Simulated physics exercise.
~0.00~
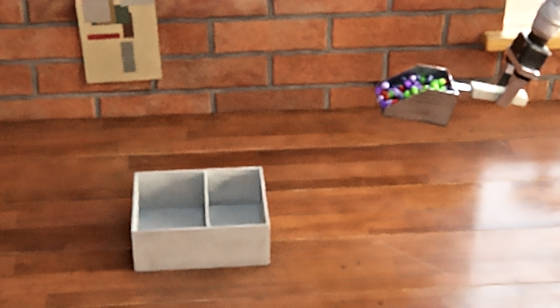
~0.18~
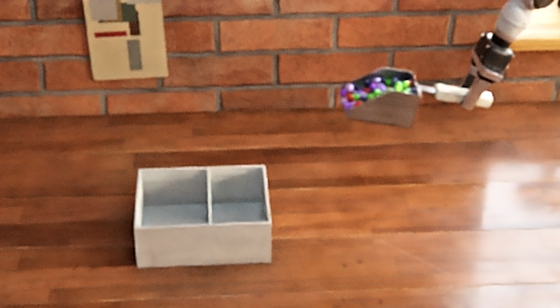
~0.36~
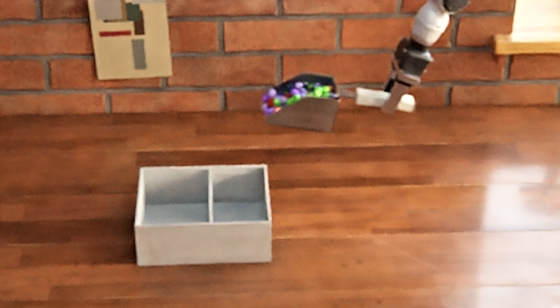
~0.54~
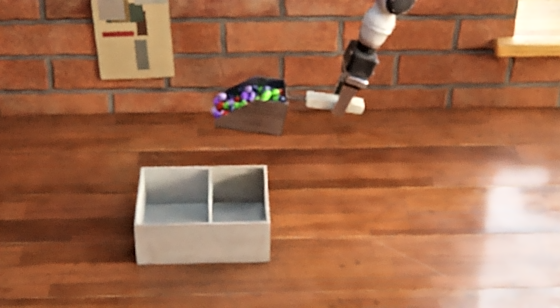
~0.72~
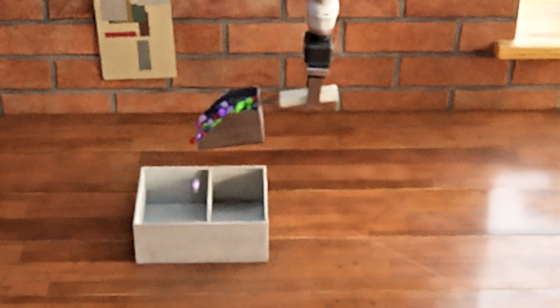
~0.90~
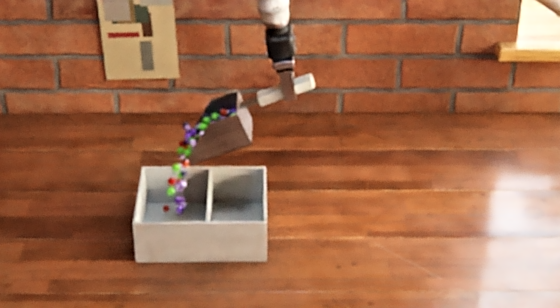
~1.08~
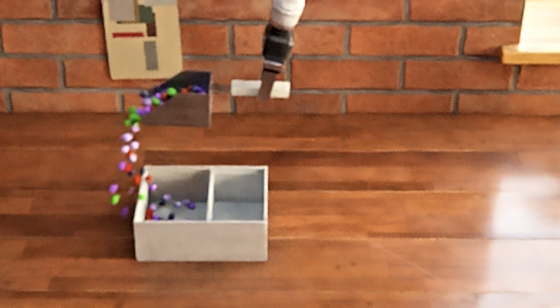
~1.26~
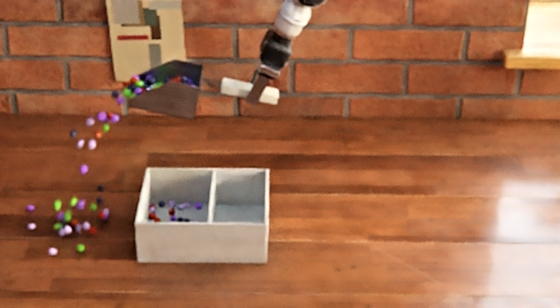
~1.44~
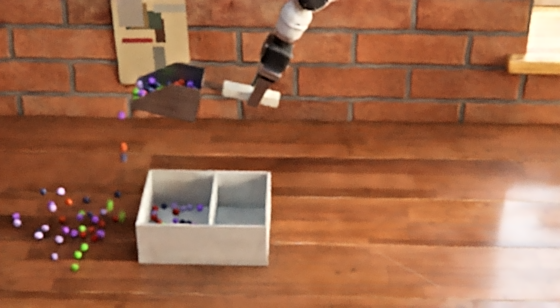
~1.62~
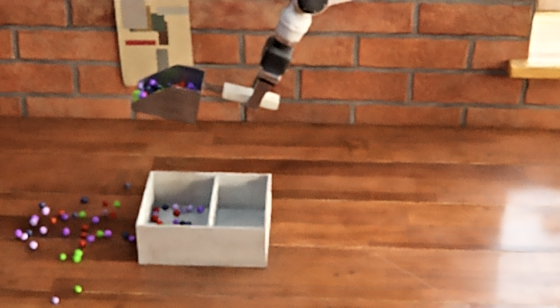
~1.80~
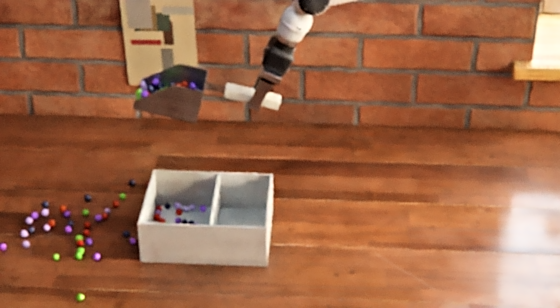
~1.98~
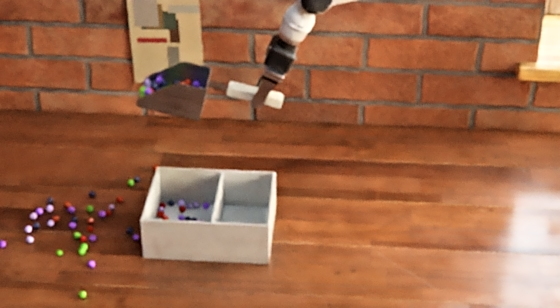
The clip opens on a glossy wooden table by a brick wall, with a pale two-part box on it and a robot arm holding a dark scoop full of small colourful round sweets at the upper right. The arm carries the scoop left until it is above the box, then tips it forward. Sweets stream into the box's left part. The scoop keeps moving left and tilts back while still pouring, so many sweets miss the box and scatter across the table. The arm then stops, with sweets still in the scoop, some in the left part and none in the right.
